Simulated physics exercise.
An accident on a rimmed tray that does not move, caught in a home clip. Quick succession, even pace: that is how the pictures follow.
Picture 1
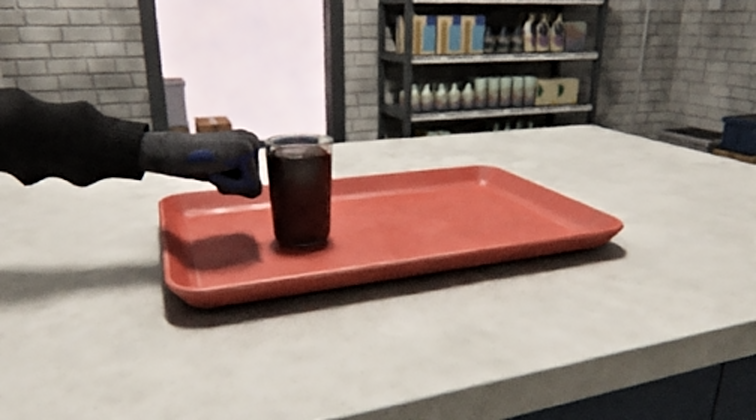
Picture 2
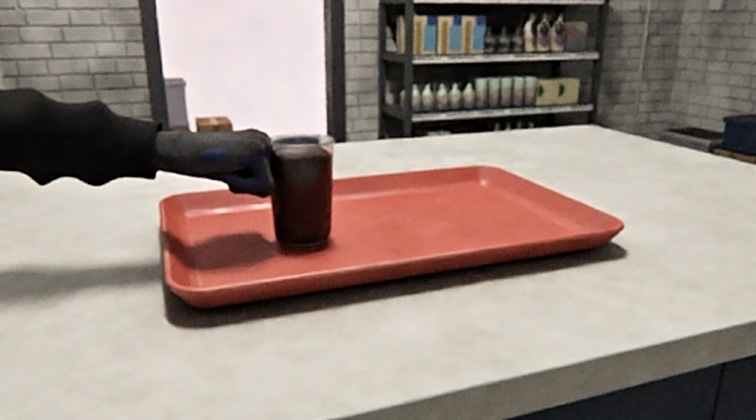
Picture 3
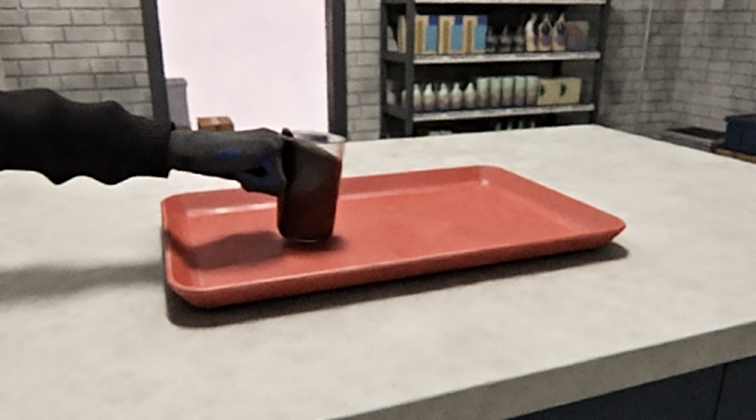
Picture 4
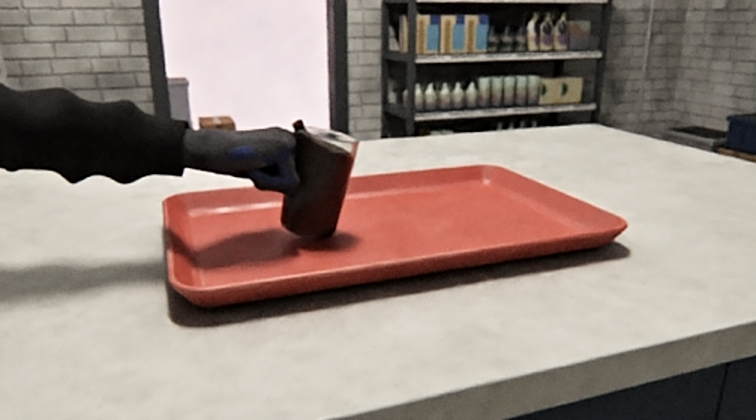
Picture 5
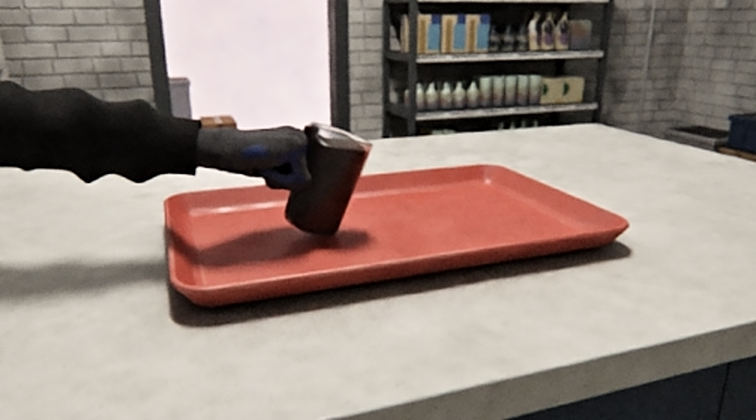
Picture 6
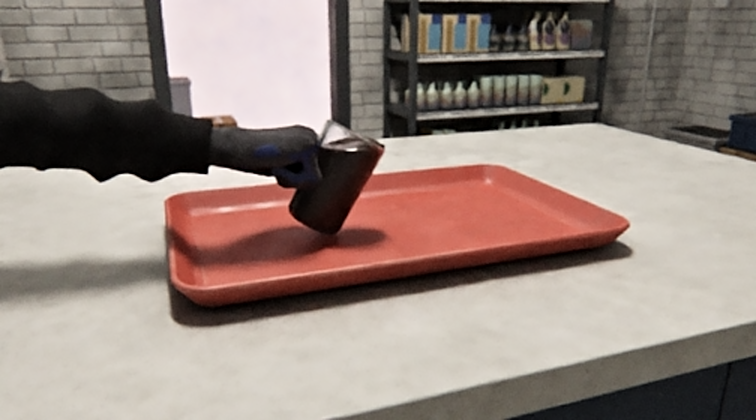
In a room with pale brick walls and a stocked shelf at the back, a light grey counter is seen from slightly above, the view staying almost still. A red rimmed tray lies on it, with a clear glass of dark liquid on its left side and a dark-gloved hand beside it. The hand pushes the glass from the left, and it leans steadily further right while the tray stays put.
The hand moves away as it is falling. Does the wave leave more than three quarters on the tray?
Most likely the overflow past the rim will be more than a quarter.
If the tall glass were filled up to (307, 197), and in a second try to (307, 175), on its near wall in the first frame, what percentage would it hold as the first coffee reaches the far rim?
I'd say roughly 40 in a hundred, and then roughly 50 in a hundred.
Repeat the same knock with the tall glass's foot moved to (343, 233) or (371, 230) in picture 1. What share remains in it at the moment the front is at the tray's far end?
65 % and 75 %.
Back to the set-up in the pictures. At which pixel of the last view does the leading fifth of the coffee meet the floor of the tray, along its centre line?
I'd point to somewhere close to pixel (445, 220).
A moment on, the tall glass lies on its side and 85 per cent is in the glass, 15 on the tray and 1 above or beyond its rim.
Next, the tall glass lies on its side and 46 per cent is in the glass, 52 on the tray and 2 above or beyond its rim.
Then the tall glass lies on its side and 28 per cent is in the glass, 49 on the tray and 23 above or beyond its rim.
Later the tall glass lies on its side and 15 per cent is in the glass, 51 on the tray and 34 above or beyond its rim.
At rest 66 per cent is held by tray and glass, 34 is off the tray.
